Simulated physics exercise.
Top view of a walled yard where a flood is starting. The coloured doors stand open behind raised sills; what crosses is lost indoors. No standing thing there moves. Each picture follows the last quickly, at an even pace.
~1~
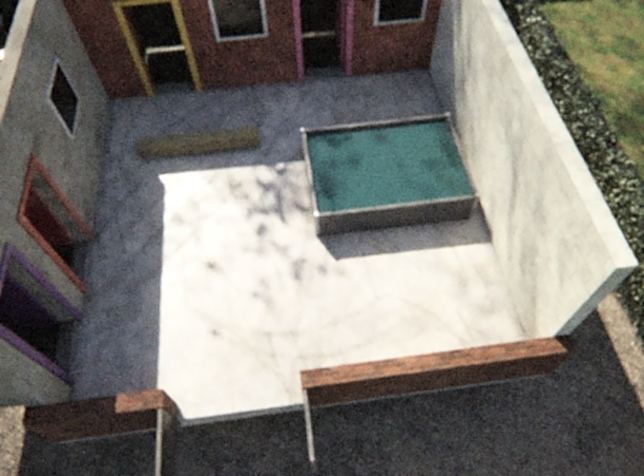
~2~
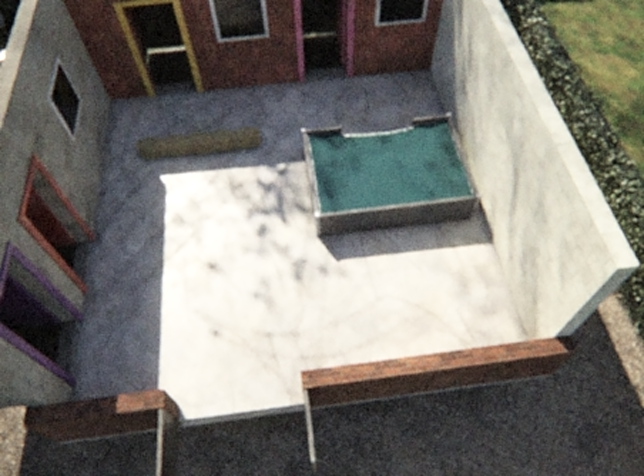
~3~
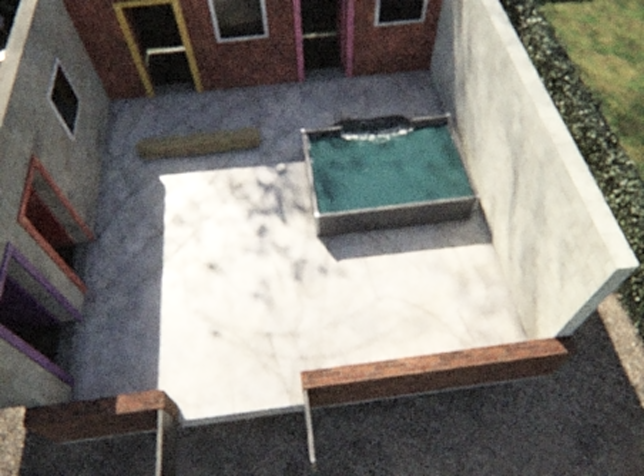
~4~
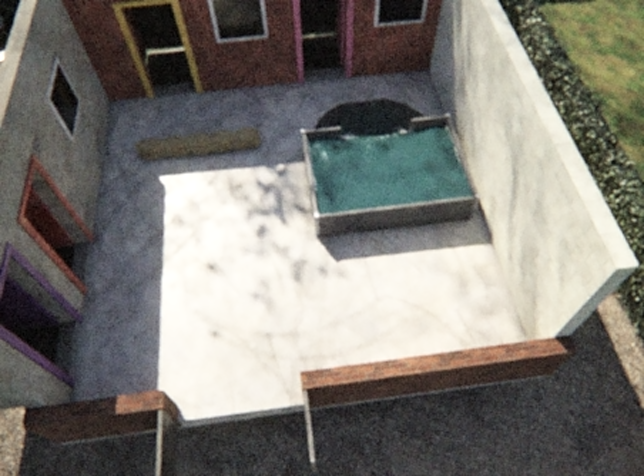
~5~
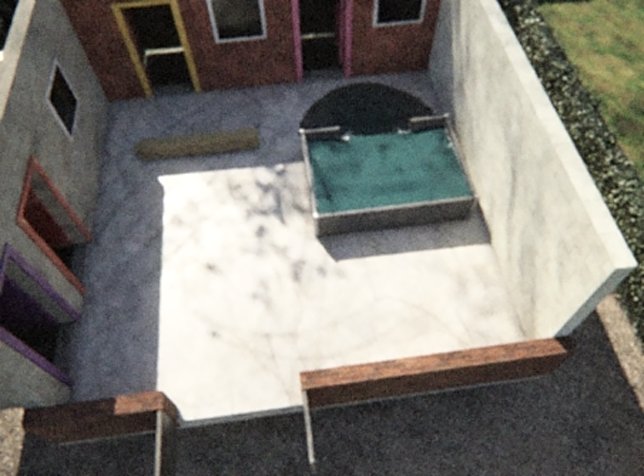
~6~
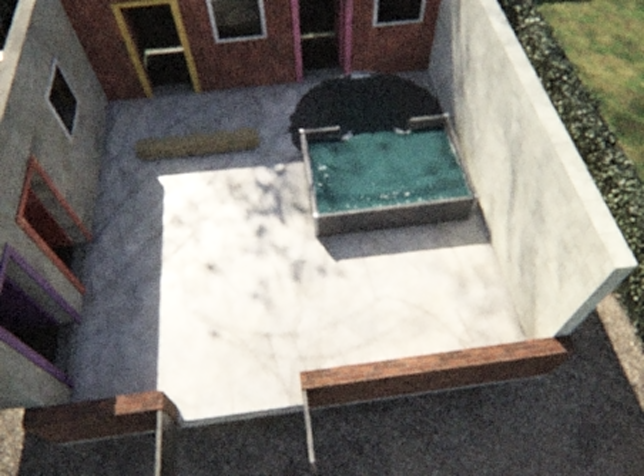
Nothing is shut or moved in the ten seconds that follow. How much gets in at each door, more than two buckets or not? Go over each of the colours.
Red door: Two buckets at most. Yellow door: Above two buckets. Purple door: Two buckets at most. Pink door: Above two buckets.
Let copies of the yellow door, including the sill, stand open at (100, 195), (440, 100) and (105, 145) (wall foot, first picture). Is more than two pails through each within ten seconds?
Well, the first is below the limit, the next is above the limit, and the last is above the limit.
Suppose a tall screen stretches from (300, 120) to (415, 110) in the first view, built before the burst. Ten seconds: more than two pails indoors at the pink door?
Taken separately, pink falls below the limit.
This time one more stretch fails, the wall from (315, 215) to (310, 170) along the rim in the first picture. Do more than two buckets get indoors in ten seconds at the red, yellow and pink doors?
One by one: The red one is over, the yellow one is under, the pink one lets less in.
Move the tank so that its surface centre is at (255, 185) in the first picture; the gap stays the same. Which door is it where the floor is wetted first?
Answer: The one in pink.
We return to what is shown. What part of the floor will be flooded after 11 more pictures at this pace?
The answer is around 15 per cent.
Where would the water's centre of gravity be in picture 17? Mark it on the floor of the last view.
Close to (374, 148), I reckon.
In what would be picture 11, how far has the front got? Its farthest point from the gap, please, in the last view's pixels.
About (263, 87).
A moment on, water covers 15 % of the floor; the red door not reached, the yellow door not reached, the purple door not reached, the pink door over two buckets in.
Next, water covers 15 % of the floor; the red door not reached, the yellow door not reached, the purple door not reached, the pink door far over two buckets in.
Then, water covers 30 % of the floor; the red door not reached, the yellow door wet at the sill, nothing in, the purple door not reached, the pink door far over two buckets in.
Later, water covers 45 % of the floor; the red door wet at the sill, nothing in, the yellow door wet at the sill, nothing in, the purple door not reached, the pink door far over two buckets in.
In the end, water covers 80 % of the floor; the red door wet at the sill, nothing in, the yellow door over two buckets in, the purple door wet at the sill, nothing in, the pink door far over two buckets in.
